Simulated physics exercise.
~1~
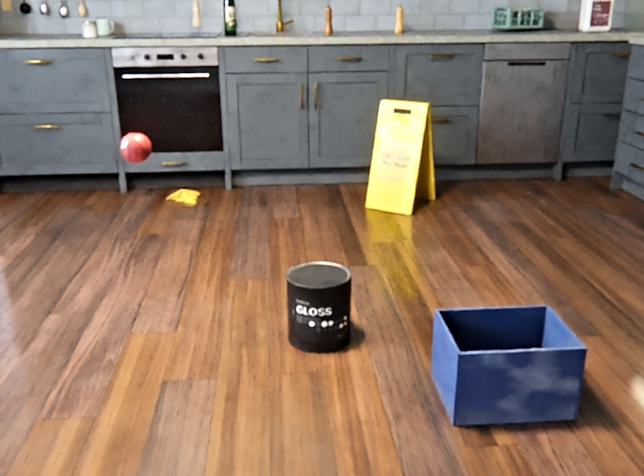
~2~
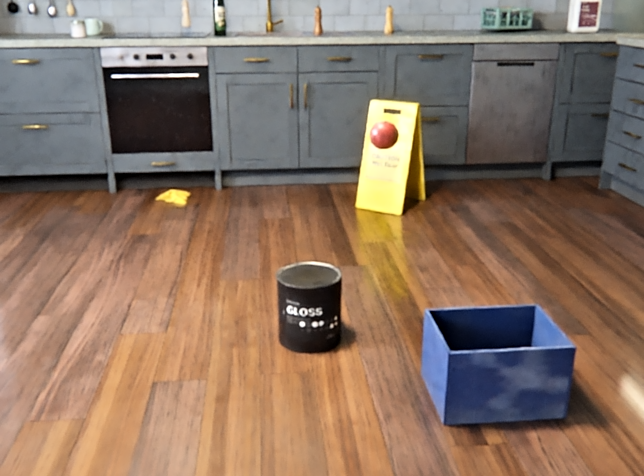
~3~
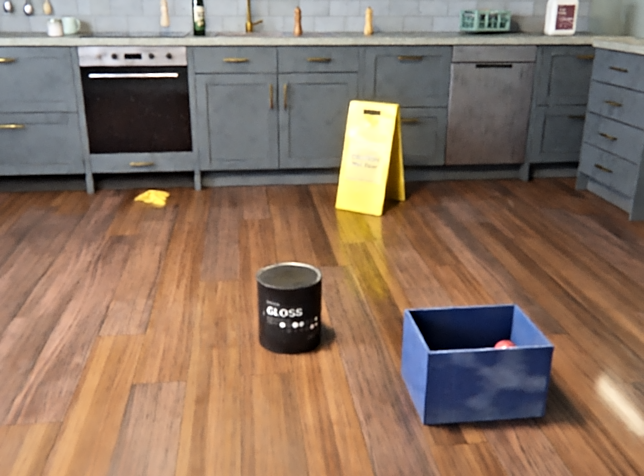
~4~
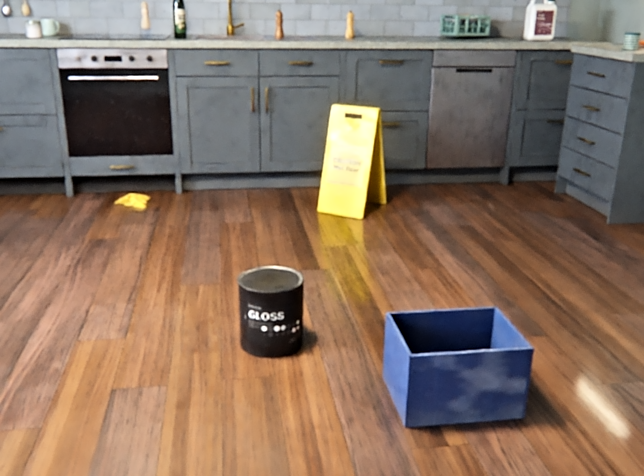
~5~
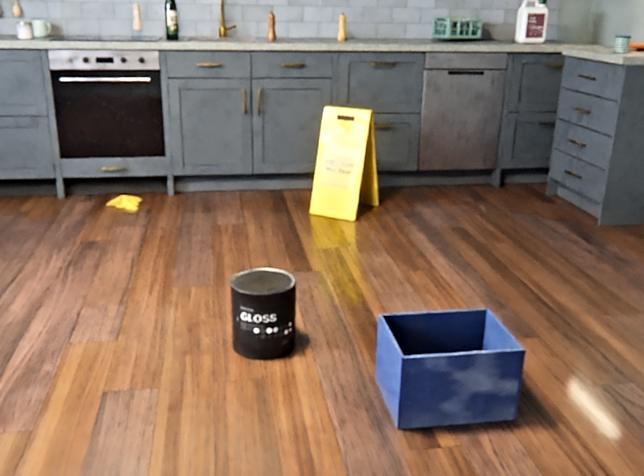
We see a red apple fly rightward across a kitchen, passing in front of a yellow floor sign and above a black pail, then drop into an open blue box, where it sinks out of sight while the pail stays put and the view pans slightly right.
